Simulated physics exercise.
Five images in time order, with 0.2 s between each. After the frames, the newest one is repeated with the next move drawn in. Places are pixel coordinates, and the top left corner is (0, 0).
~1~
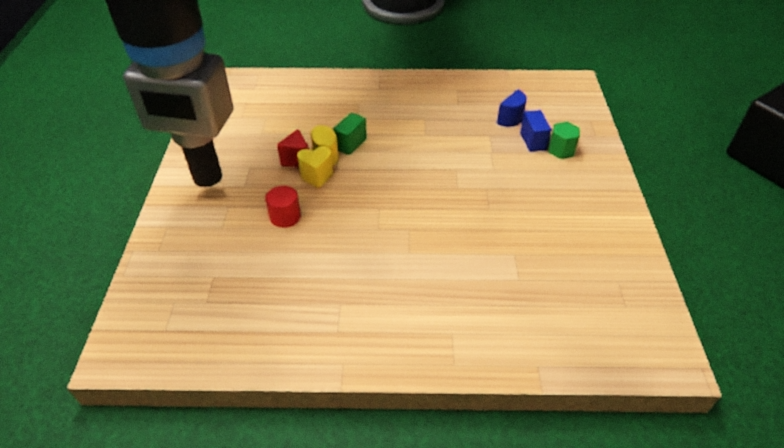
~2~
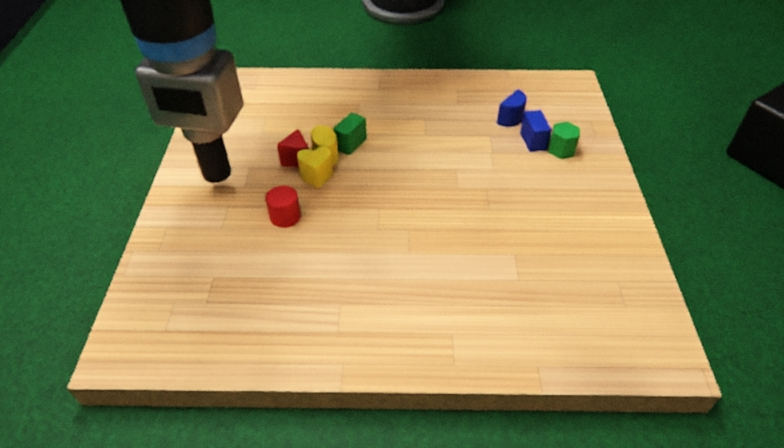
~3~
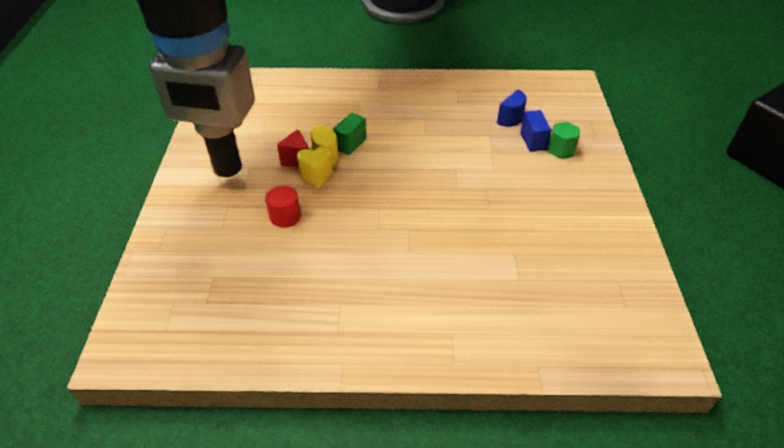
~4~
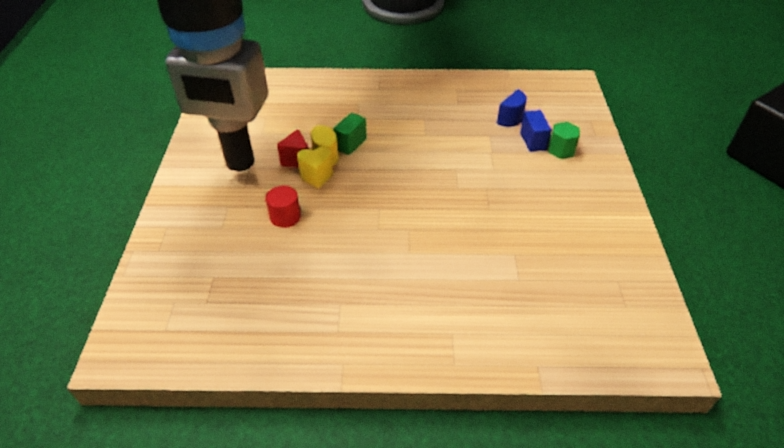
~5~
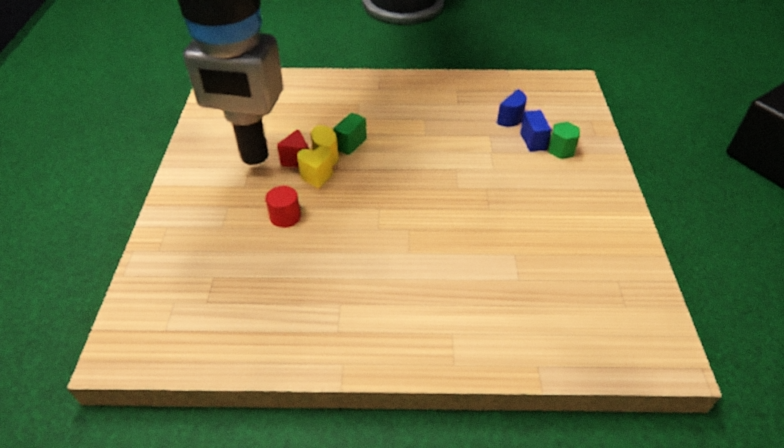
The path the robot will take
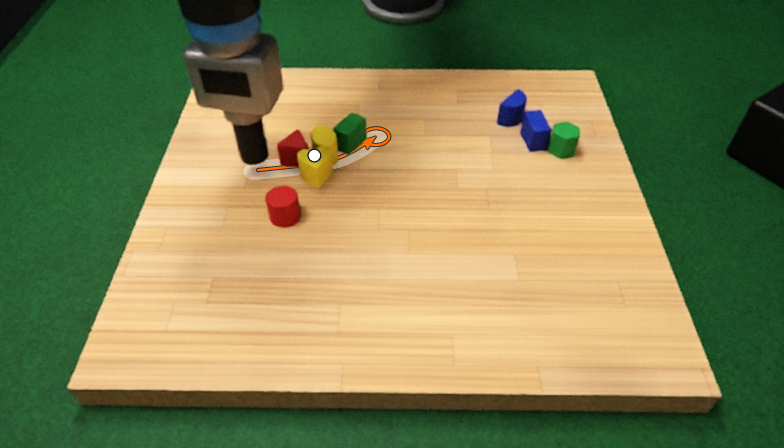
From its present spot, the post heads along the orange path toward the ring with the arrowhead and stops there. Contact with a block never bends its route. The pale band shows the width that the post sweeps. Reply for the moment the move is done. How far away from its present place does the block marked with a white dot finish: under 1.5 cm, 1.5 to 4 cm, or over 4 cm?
My prediction: Between 1.5 and 4 cm.
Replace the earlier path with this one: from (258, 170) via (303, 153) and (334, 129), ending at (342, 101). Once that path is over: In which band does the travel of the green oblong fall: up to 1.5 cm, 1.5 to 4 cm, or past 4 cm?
Moves 1.5 to 4 cm.
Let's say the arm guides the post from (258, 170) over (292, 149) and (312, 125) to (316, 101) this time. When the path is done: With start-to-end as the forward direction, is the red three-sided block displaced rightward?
My answer is yes.
The line goes from (258, 170) via (302, 165) and (344, 155), ending at (376, 137); the dot is on the yellow heart-shaped block.
What follows on the original path. One third of the way, post (301, 151); red three-sided block (330, 135); yellow heart-shaped block (324, 157), turned 15° clockwise; yellow elliptical block (351, 129), turned 20° anticlockwise; green oblong (371, 115).
Two thirds of the way, post (345, 141); red three-sided block (372, 125); yellow heart-shaped block (337, 159), turned 55° clockwise; yellow elliptical block (392, 119), turned 20° anticlockwise; green oblong (401, 101), turned 40° anticlockwise.
At the end, post (376, 123); red three-sided block (405, 112), turned 25° clockwise; yellow heart-shaped block (337, 159), turned 55° clockwise; yellow elliptical block (427, 113); green oblong (414, 97), turned 115° anticlockwise.
